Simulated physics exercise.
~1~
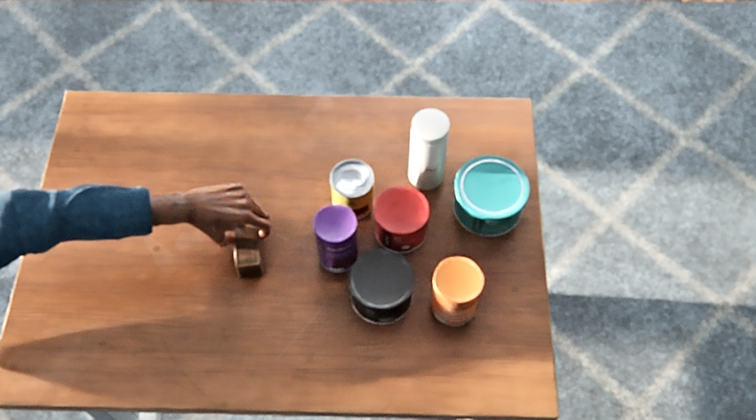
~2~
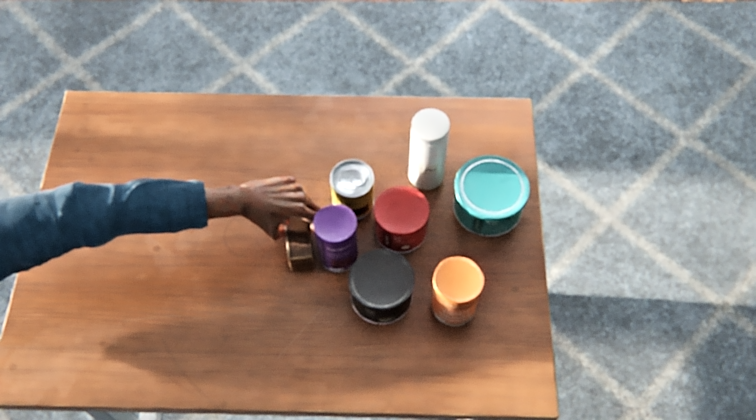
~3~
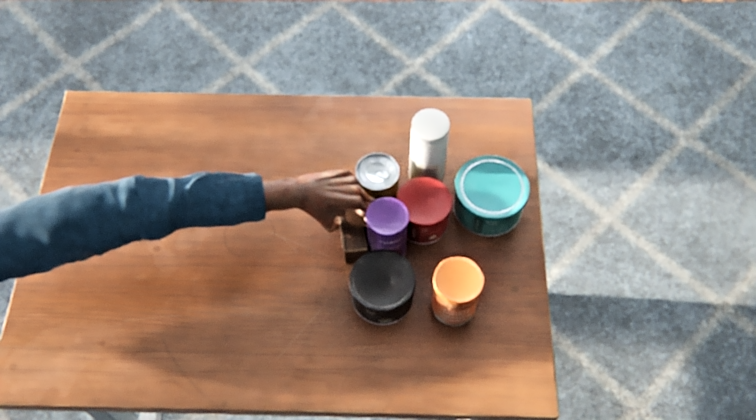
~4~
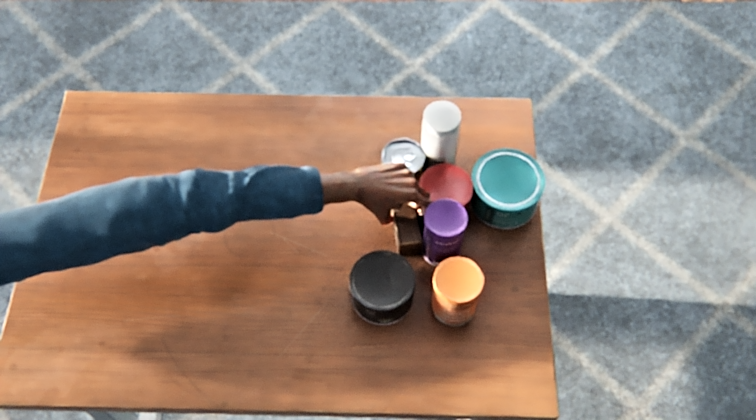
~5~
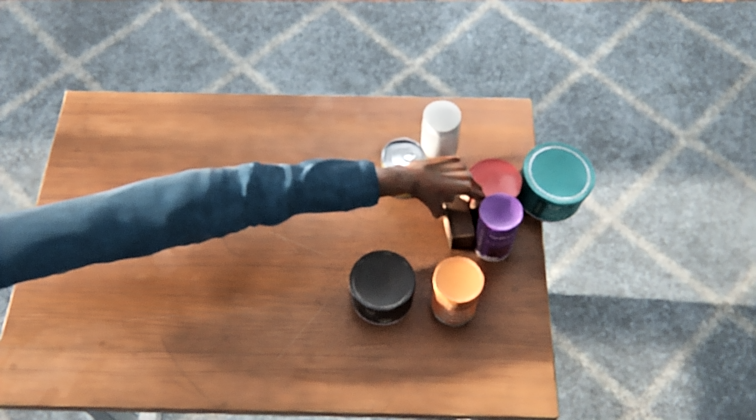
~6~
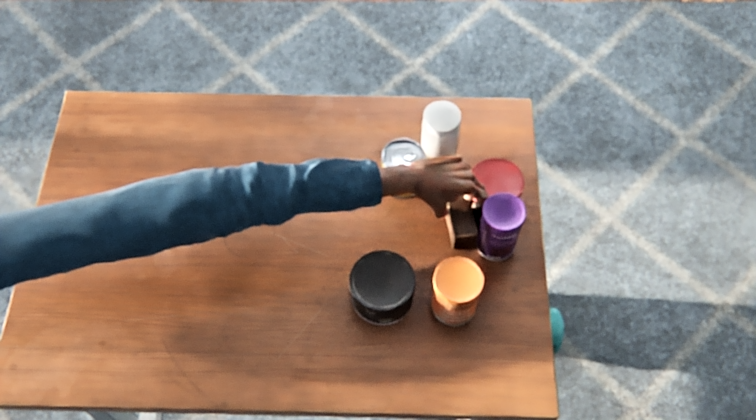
A hand in a blue sleeve slid a small dark block rightward across a wooden table, shoving the purple, red and yellow containers along until the turquoise tub dropped off the right edge, while the black and orange ones stayed put.
